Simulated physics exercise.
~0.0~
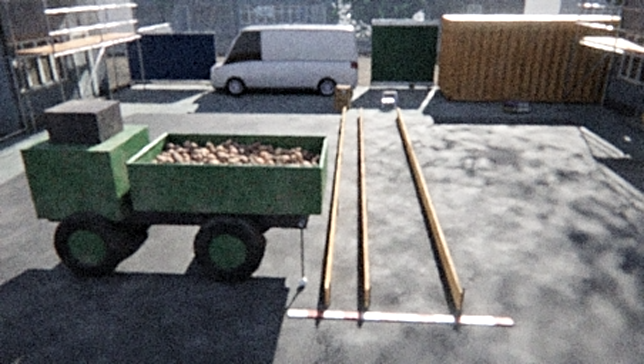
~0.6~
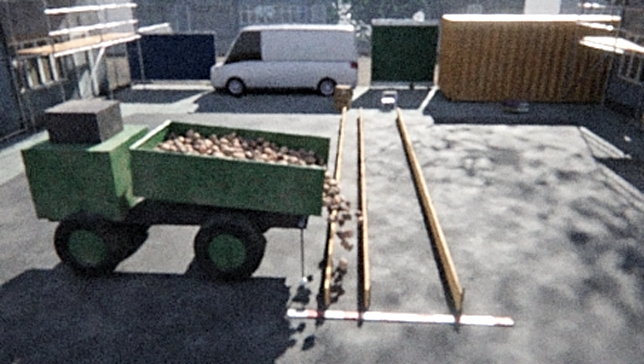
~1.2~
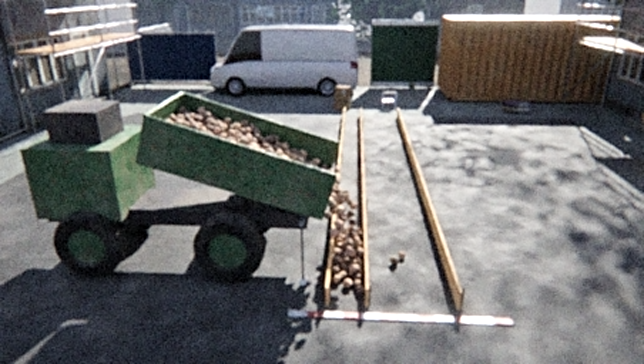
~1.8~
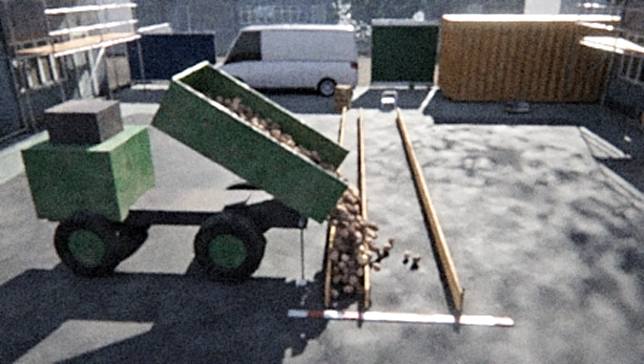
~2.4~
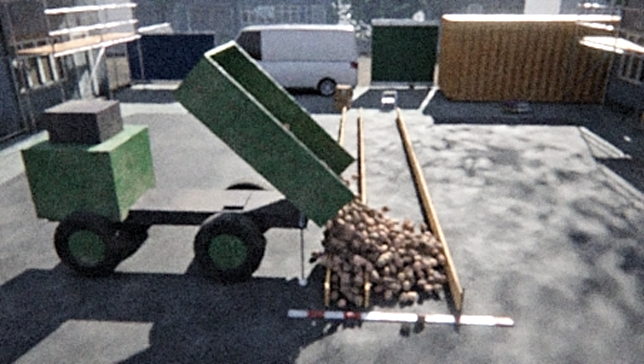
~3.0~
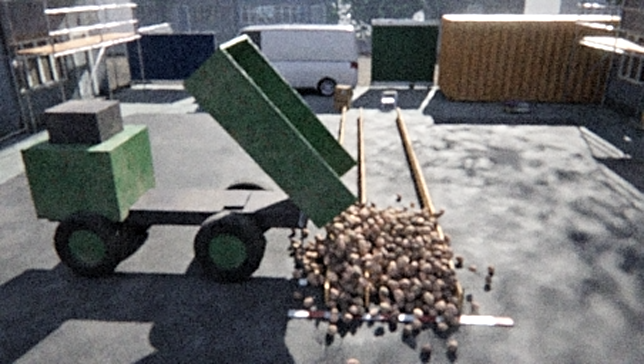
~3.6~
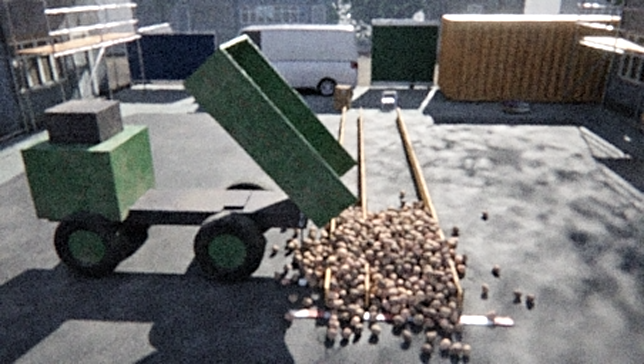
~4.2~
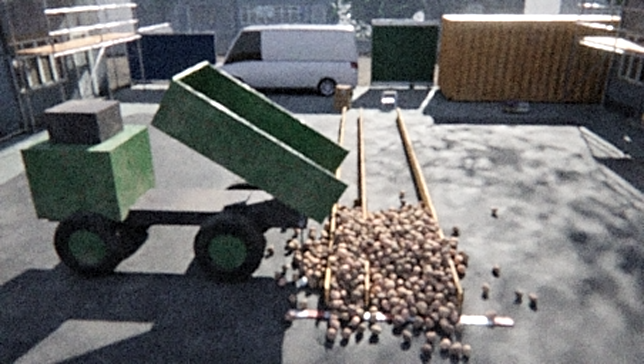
In a sunlit yard with a parked white van, a green tipper truck raised its bed and poured round stones over the planks on its right, building a heap that spilled past them, before the empty bed began lowering again.
